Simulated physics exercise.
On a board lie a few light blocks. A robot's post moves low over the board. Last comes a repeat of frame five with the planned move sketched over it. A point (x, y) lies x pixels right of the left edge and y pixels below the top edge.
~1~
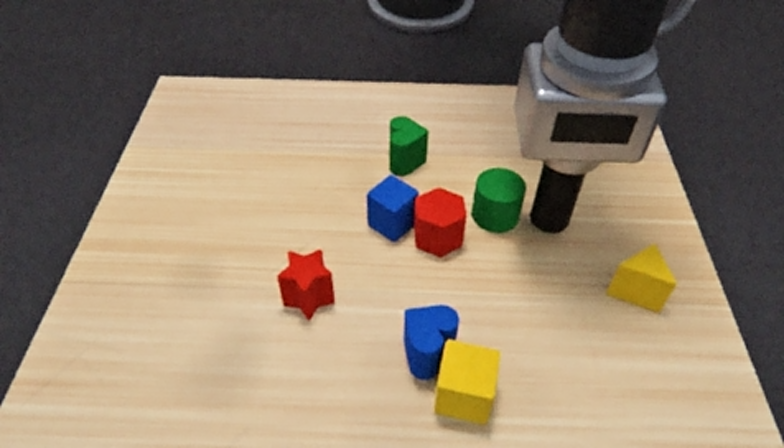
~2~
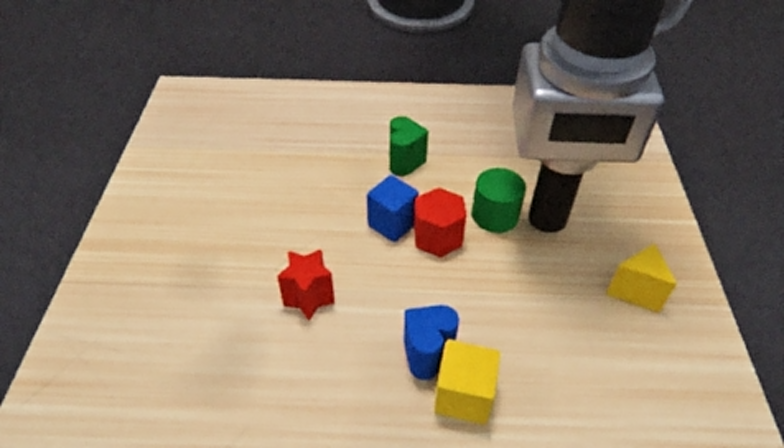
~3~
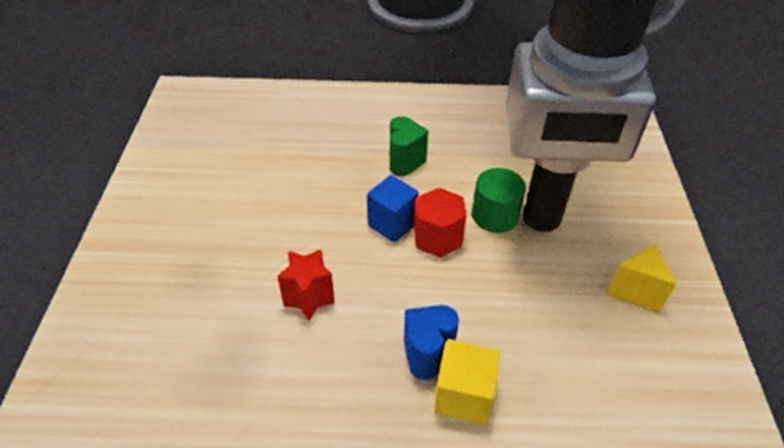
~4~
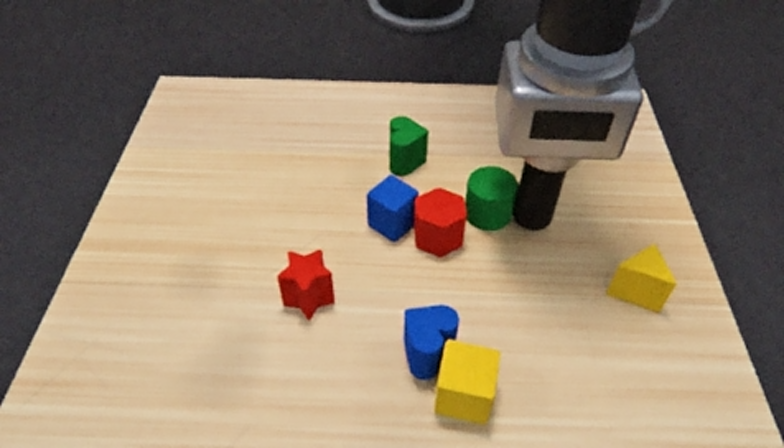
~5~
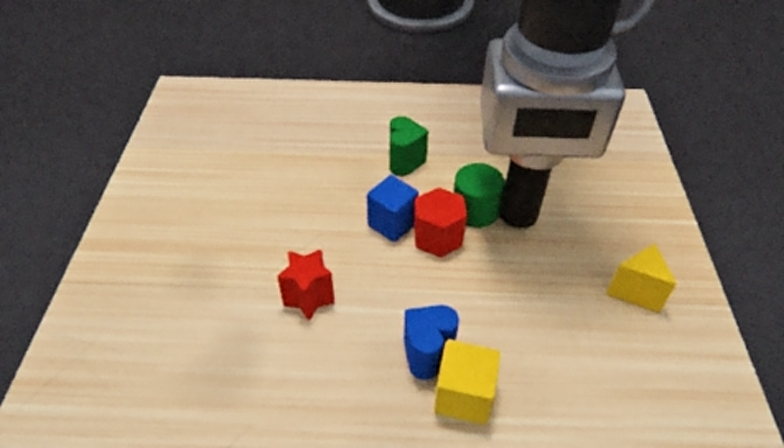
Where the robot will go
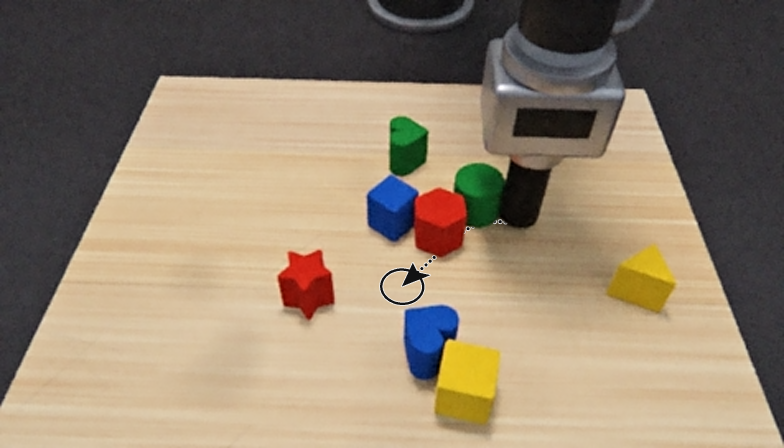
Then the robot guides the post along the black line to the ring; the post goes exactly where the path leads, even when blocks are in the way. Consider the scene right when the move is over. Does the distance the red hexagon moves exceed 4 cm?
It seems so.
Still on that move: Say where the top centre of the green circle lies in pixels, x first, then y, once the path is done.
Just about (446, 170).
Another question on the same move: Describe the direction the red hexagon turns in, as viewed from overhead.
Seen from overhead, it turns clockwise.
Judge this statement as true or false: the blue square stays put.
That is true.
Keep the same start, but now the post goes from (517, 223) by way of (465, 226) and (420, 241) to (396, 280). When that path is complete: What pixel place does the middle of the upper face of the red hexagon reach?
I'd guess (350, 263).
Path on the board, from (517, 223) by way of (470, 228) and (437, 255) to (402, 286).
What follows on the original path. One third of the way, post at (470, 220); red hexagon at (431, 211); green circle at (446, 170).
Two thirds of the way, post at (437, 247); red hexagon at (393, 235); green circle at (446, 170).
At the end, post at (403, 278); blue square in place; red hexagon at (354, 250), turned 25° clockwise; green circle at (446, 170).
